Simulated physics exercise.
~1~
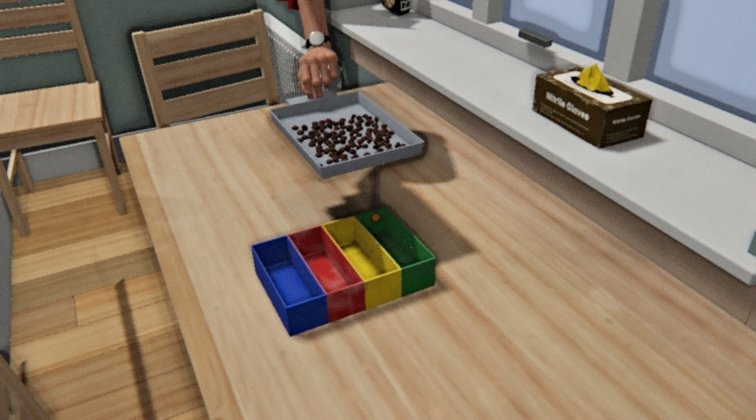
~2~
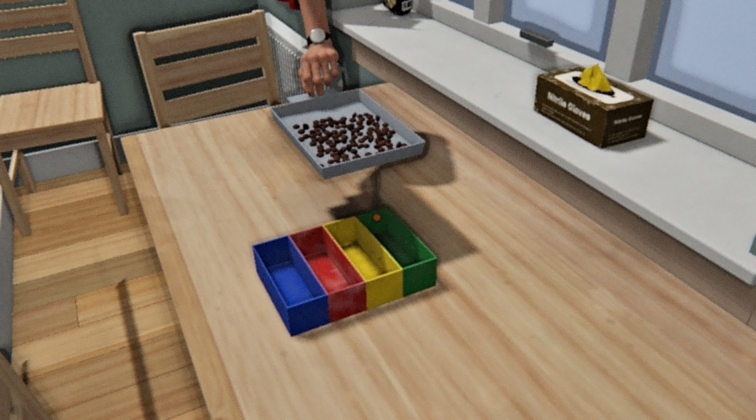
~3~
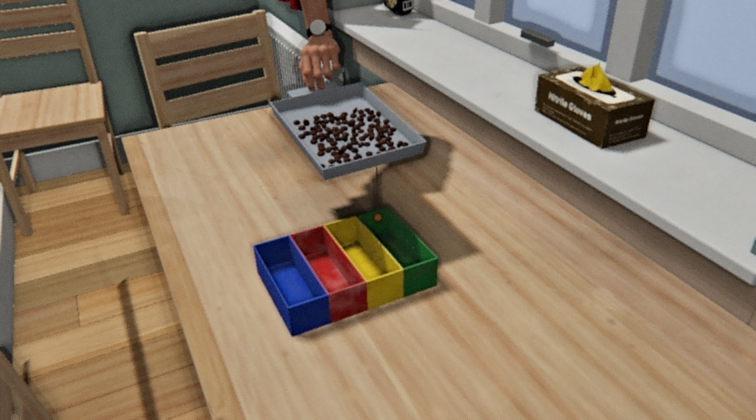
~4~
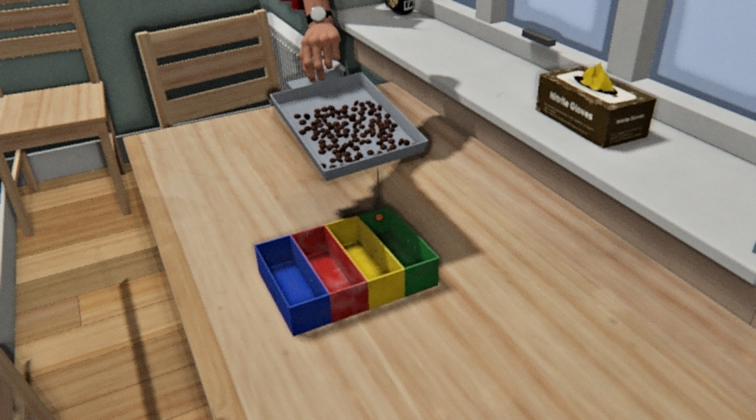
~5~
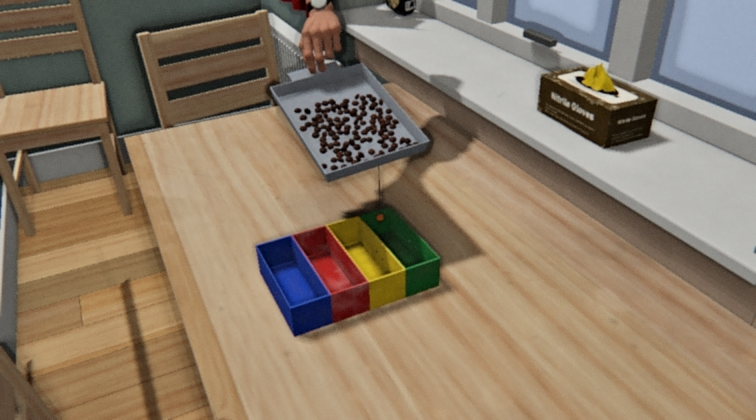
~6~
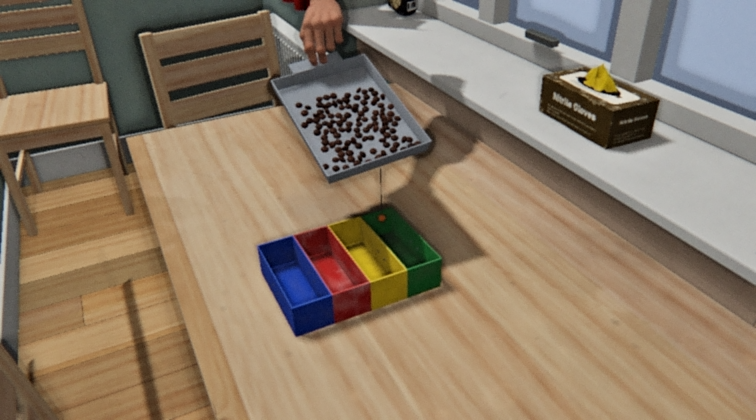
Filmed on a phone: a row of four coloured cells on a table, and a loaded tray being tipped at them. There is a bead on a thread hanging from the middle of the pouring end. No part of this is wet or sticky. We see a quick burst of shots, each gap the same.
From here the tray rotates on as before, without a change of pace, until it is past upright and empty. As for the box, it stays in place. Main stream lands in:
Yellow.
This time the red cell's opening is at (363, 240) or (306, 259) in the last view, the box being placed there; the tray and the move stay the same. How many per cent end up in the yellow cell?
About 10 per cent, then about 60 per cent.
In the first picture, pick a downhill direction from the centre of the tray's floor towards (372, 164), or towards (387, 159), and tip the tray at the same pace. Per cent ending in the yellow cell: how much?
The first try gives close to 30 per cent, the second close to 0 per cent.
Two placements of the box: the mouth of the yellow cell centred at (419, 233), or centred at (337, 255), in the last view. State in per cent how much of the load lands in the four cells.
Some 100 percent, followed by some 90 percent.
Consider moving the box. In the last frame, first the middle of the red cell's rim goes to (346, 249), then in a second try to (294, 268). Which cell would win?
For the first position it is the cell in red, and for the second it is green.
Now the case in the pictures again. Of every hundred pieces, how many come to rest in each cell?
I'd put the blue cell near 0, the red cell near 20, the yellow cell near 50, and the green cell near 20.
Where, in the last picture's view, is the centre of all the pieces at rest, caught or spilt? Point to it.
Near (370, 277).
Soon, tray tipped steeply; all on the tray.
A while on, tray tipped past a quarter turn; about a third on the tray; a small part in the yellow cell; a small part in the red cell; a small part in the green cell; about a quarter falling or outside the box.
Towards the end, tray tipped past a quarter turn; about half in the yellow cell; about a quarter in the red cell; about a quarter in the green cell.
Finally, tray tipped past a quarter turn; about half in the yellow cell; about a quarter in the red cell; about a quarter in the green cell; none in the blue cell.
